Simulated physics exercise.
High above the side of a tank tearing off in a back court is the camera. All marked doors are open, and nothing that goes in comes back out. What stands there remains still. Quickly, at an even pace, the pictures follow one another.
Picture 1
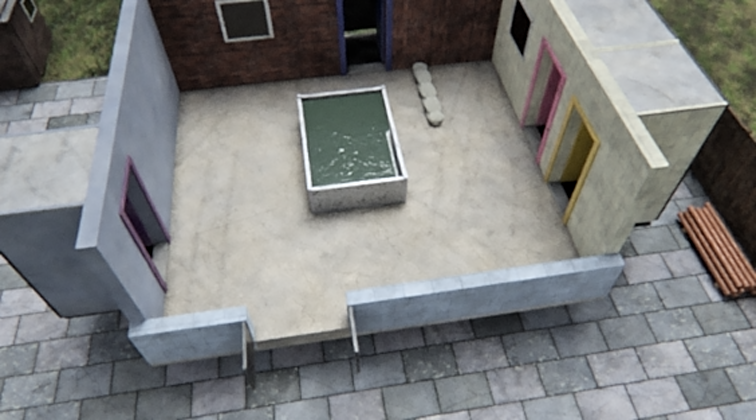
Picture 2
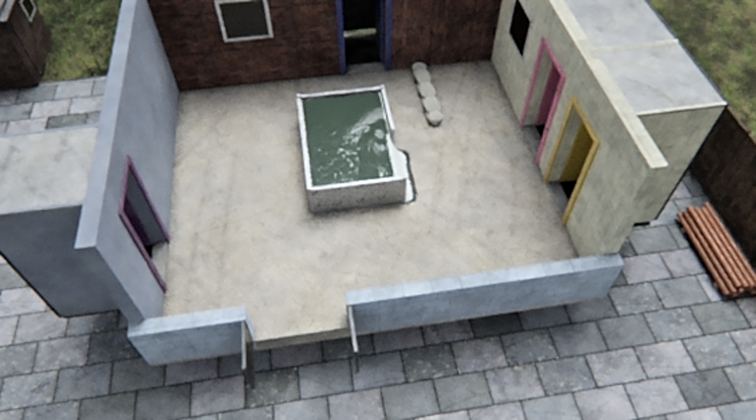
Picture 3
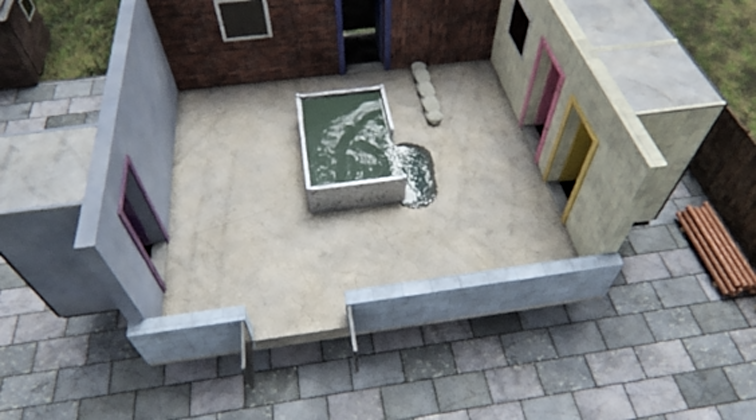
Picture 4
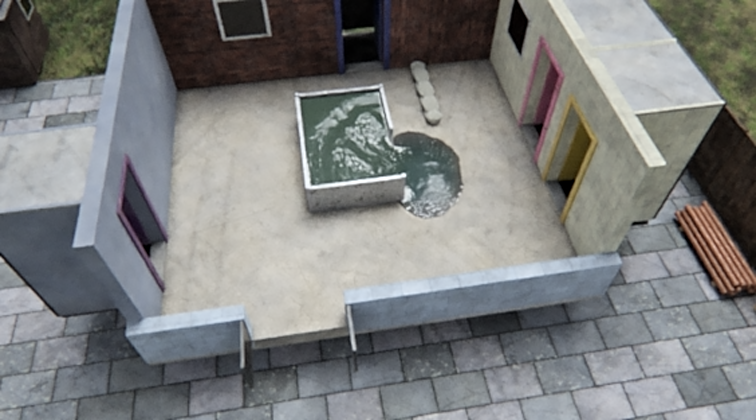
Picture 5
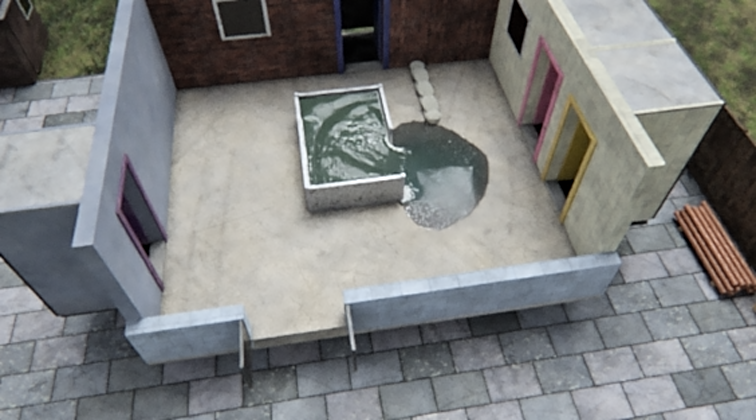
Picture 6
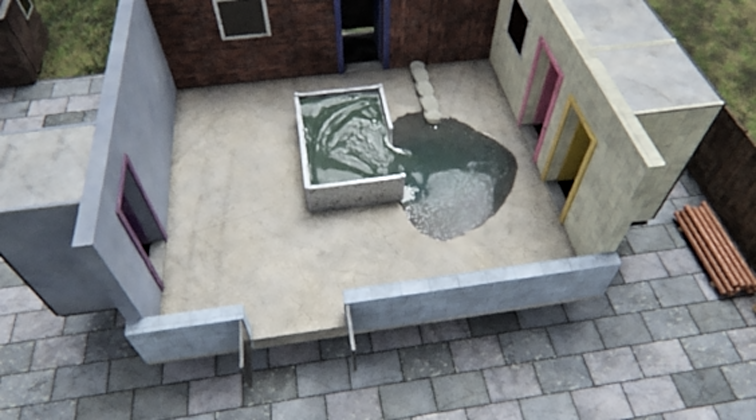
Dark green water bursts through the right side of a pale rectangular tank in the middle of a beige back court, seen from high above. Bluish walls stand at left and front, a brick wall behind, pink and yellow doorways at right, and rusty-brown poles outside. The tank's surface churns as a rounded, rippling pool spreads rightward across the floor, while the camera stays nearly still.
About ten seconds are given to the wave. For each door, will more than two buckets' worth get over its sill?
Door by door: The yellow door yes, more than two buckets' worth; the purple door no, two buckets' worth or less; the pink door yes, more than two buckets' worth; the blue door no, two buckets' worth or less.
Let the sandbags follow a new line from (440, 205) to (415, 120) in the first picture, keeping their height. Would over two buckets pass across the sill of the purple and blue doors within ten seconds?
In ten seconds the purple door doesn't reach it and the blue door crosses the line.
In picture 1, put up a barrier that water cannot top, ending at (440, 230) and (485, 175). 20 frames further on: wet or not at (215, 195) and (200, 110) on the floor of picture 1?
As listed: Not flooded, not flooded.
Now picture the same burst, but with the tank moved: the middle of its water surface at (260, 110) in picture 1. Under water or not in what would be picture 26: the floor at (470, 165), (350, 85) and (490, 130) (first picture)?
In the order asked: Reached by the flood, reached by the flood, reached by the flood.
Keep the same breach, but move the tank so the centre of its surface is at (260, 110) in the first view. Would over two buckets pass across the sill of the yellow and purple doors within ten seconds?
Yellow door tops it, purple door misses it.
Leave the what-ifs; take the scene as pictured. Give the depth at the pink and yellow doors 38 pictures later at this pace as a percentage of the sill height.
The first sits near 130 in a hundred and the second near 360 in a hundred.
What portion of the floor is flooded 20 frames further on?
My estimate is near 35 per cent.
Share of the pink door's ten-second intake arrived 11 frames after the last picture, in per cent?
Around 45 %.
A moment on, water covers 25 % of the floor; the yellow door under two buckets in, the purple door not reached, the pink door over two buckets in, the blue door not reached.
Next, water covers 30 % of the floor; the yellow door far over two buckets in, the purple door not reached, the pink door far over two buckets in, the blue door not reached.
Then, water covers 35 % of the floor; the yellow door far over two buckets in, the purple door not reached, the pink door far over two buckets in, the blue door not reached.
Later, water covers 45 % of the floor; the yellow door far over two buckets in, the purple door not reached, the pink door far over two buckets in, the blue door not reached.
In the end, water covers 65 % of the floor; the yellow door far over two buckets in, the purple door wet at the sill, nothing in, the pink door far over two buckets in, the blue door wet at the sill, nothing in.
